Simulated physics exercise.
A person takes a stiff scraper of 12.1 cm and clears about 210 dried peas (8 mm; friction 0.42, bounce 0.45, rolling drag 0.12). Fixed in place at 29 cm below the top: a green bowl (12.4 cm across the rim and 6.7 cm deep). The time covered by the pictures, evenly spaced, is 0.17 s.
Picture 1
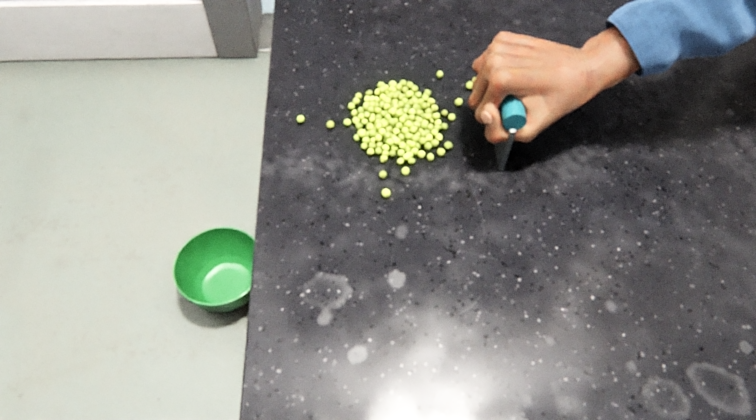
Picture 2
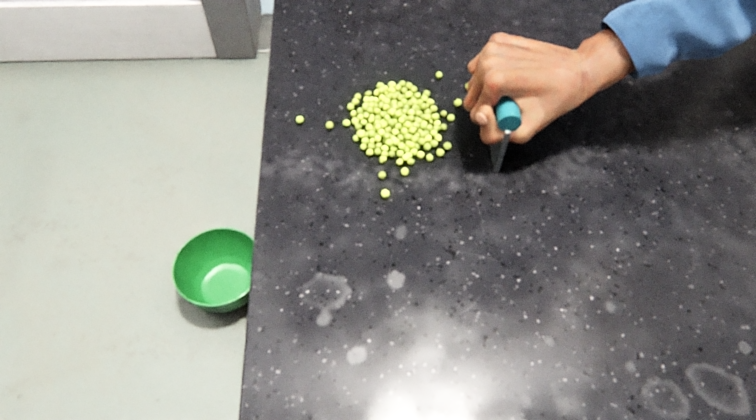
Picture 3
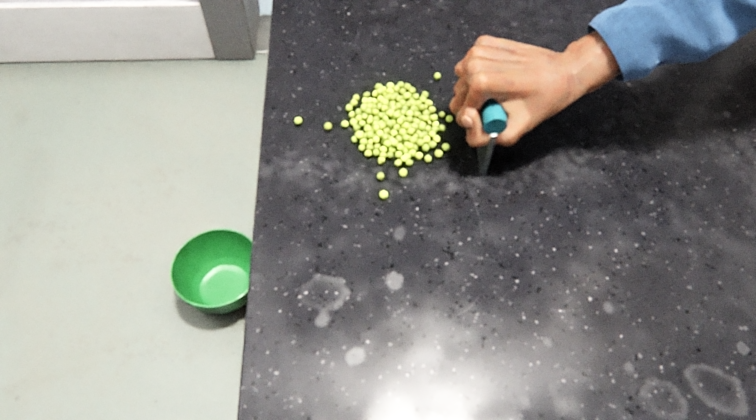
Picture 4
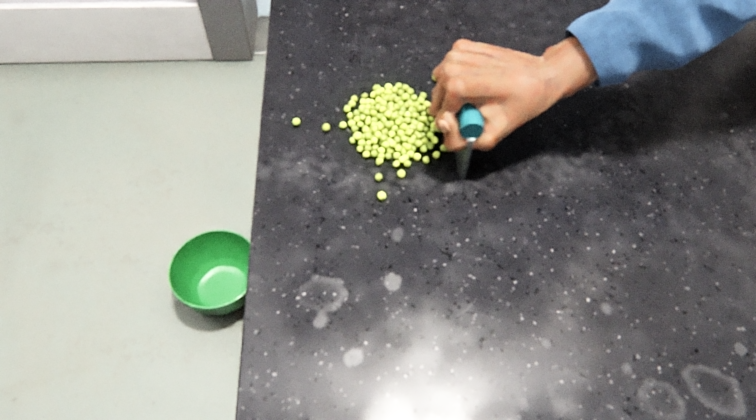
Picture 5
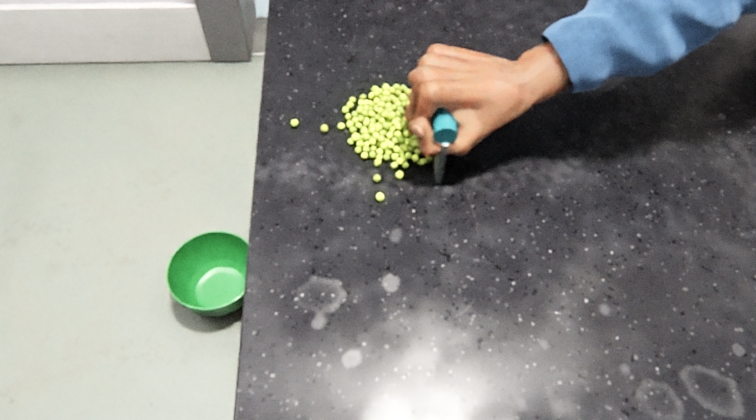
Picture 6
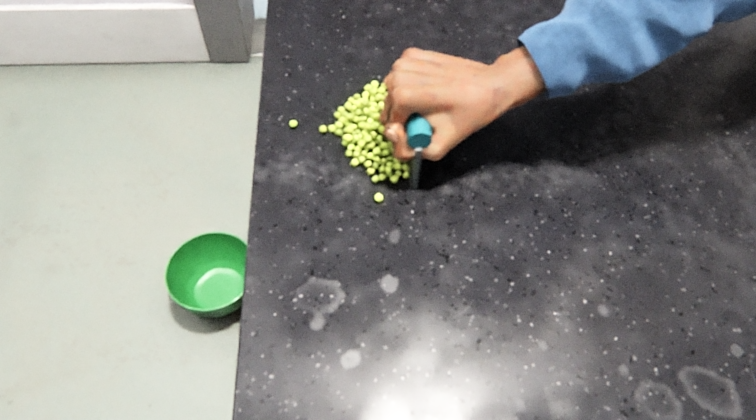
A dark speckled countertop is seen from above, its left edge bordering a pale grey floor. A loose pile of small yellow-green pellets lies near the upper left of the counter, and a green bowl sits lower left beyond the edge. A blue-sleeved hand gripping a teal-handled scraper slides it left into the pile, pushing pellets together, while the view drifts very slightly.
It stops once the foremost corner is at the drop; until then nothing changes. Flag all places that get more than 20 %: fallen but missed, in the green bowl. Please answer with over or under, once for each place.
Fallen but missed, over; green bowl, over.
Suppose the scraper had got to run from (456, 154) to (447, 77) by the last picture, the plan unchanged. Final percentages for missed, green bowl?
Missed 15, green bowl 35.
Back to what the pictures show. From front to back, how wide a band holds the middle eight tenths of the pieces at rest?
I'd reckon some 26 centimetres.
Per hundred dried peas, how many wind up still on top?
30 per cent.
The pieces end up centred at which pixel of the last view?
I'd say around (234, 265) in the last picture.
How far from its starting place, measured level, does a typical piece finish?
Around 24 cm, measured level.
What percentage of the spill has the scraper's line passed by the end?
Around 30 per cent.
Then, 0.17 s after the last picture, scraper 22 cm from its start, spill 19 cm wide; still on top 100 %.
Then, 0.34 s after the last picture, scraper 27 cm from its start, spill 22 cm wide; off the edge, not caught 60 %, still on top 40 %.
Then, 0.49 s after the last picture, scraper 27 cm from its start, spill 26 cm wide; green bowl 35 %, off the edge, not caught 30 %, still on top 35 %.
In the end, green bowl 35 %, fallen but missed 35 %, still on top 30 %.
